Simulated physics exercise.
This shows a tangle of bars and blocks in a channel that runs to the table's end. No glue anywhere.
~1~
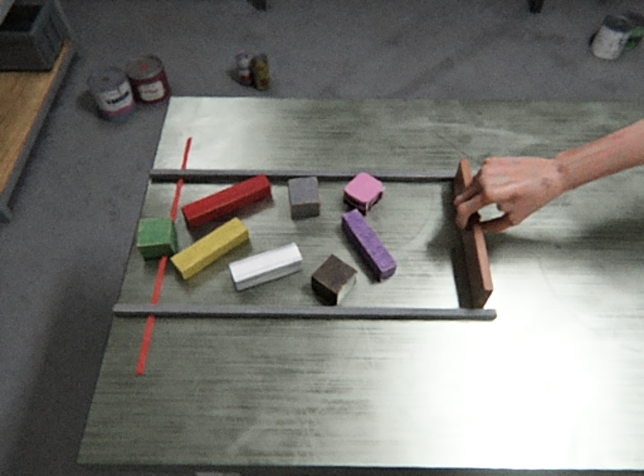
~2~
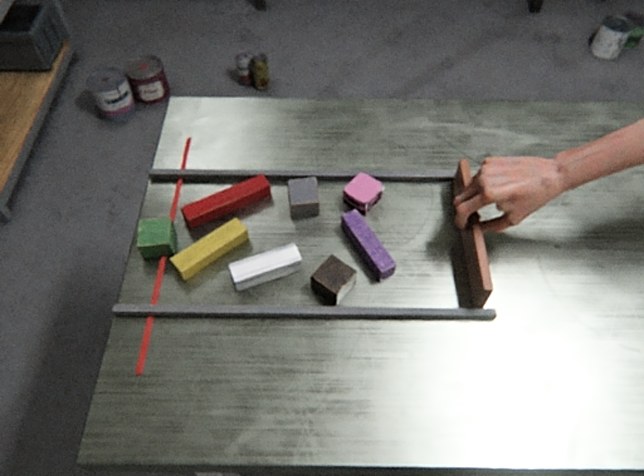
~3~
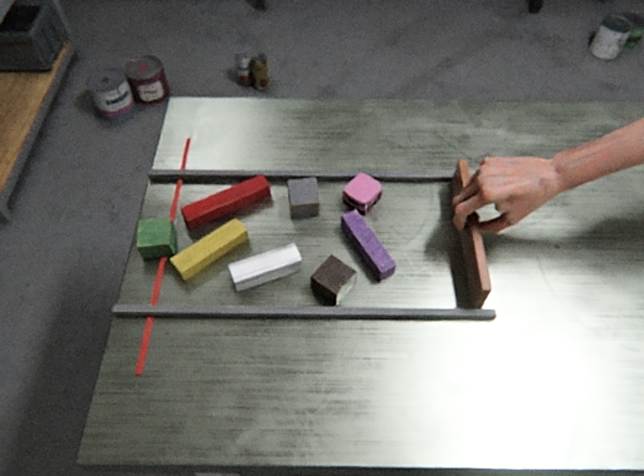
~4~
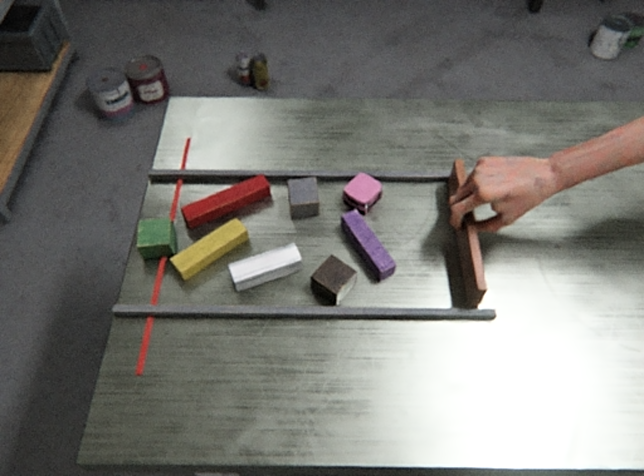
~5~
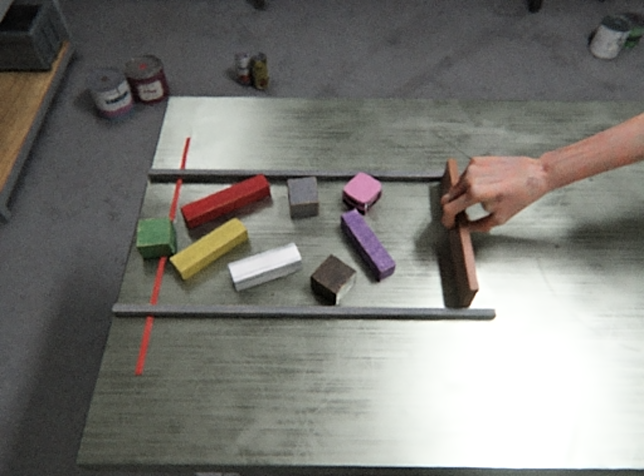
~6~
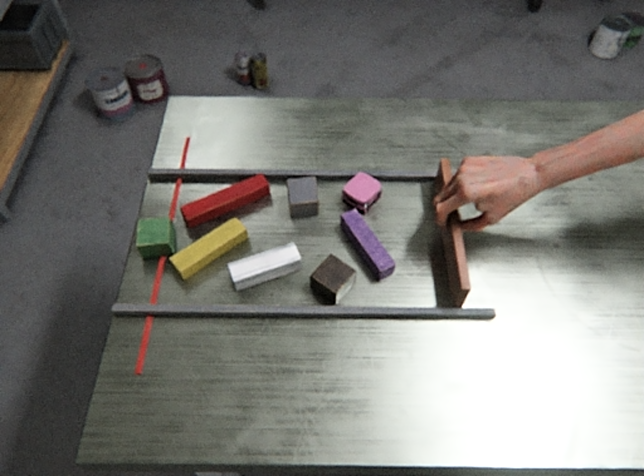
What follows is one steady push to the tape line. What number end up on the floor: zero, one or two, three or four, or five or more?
The number that fall off is five or more.
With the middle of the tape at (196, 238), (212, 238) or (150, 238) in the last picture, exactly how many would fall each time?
Down on the floor: 2, 1 and 6.
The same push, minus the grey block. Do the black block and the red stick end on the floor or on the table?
The black block remains up; the red stick comes down.
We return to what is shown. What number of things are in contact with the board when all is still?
2 of them.
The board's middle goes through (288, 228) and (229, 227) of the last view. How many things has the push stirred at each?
At the one place 7, at the other 8.
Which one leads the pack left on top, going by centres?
It is the black block.
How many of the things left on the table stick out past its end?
It comes to 1.
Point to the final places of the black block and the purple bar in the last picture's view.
First (123, 282), then (155, 238).
Soon after, none off yet; green block at rest near (156, 237); yellow bar at rest near (210, 248); red stick at rest near (226, 200).
After that, none off yet; green block moving near (147, 242); yellow bar at rest near (210, 248); red stick displaced a little near (197, 201).
And then, one off so far; green block on its way down near (125, 311); yellow bar displaced about its own width near (150, 245); red stick displaced about its own width near (132, 204).
In the end, the number that fall off is five or more; gone, grey block, white stick, red stick, yellow bar and green block.
